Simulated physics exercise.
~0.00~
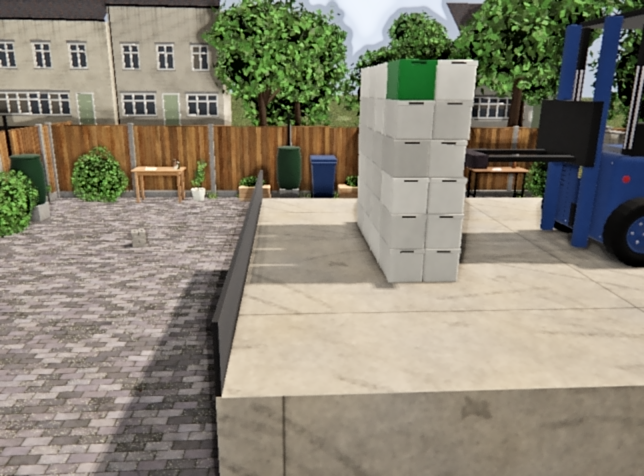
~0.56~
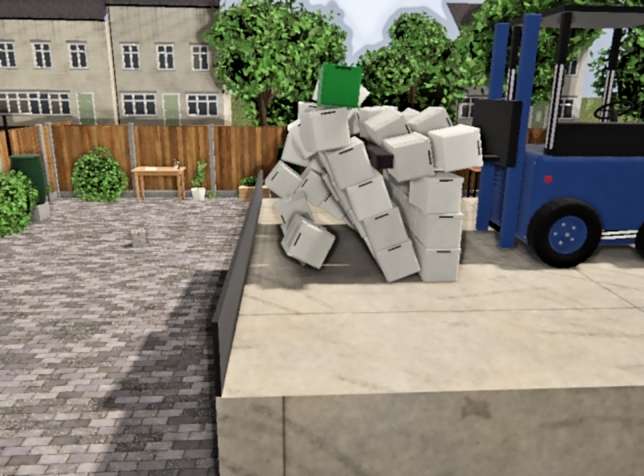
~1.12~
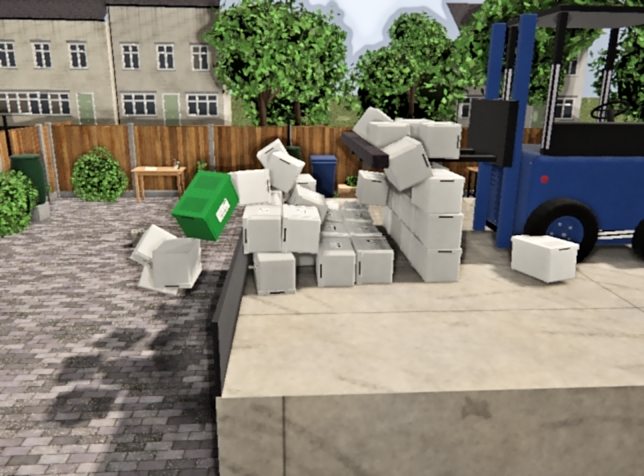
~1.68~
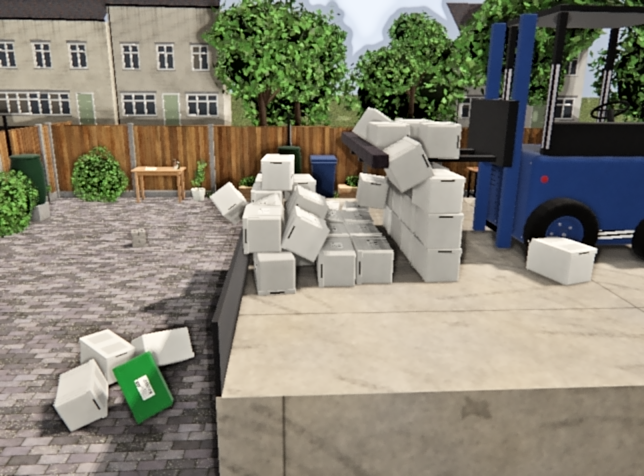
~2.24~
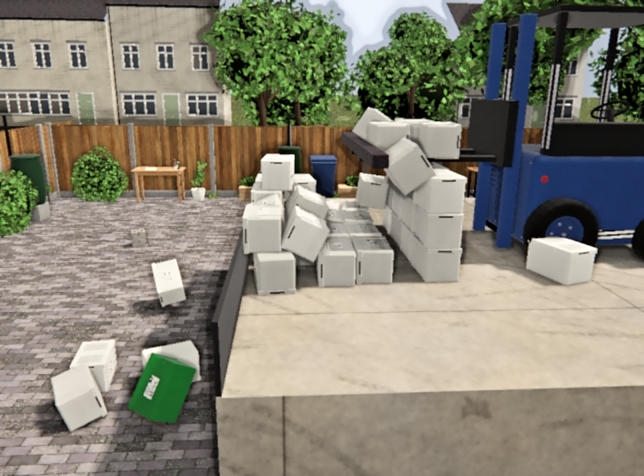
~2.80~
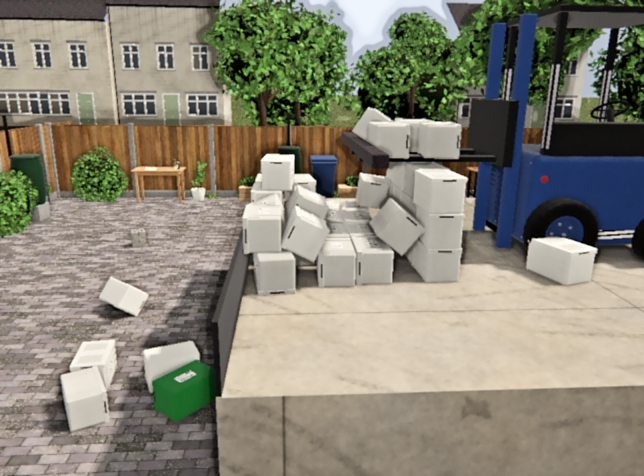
The clip shows a blue forklift pushing a beam into a tall block of pale totes with one green tote on top; the stack topples leftward across the dock, several totes drop over the edge, and the green one ends on the paving among them.
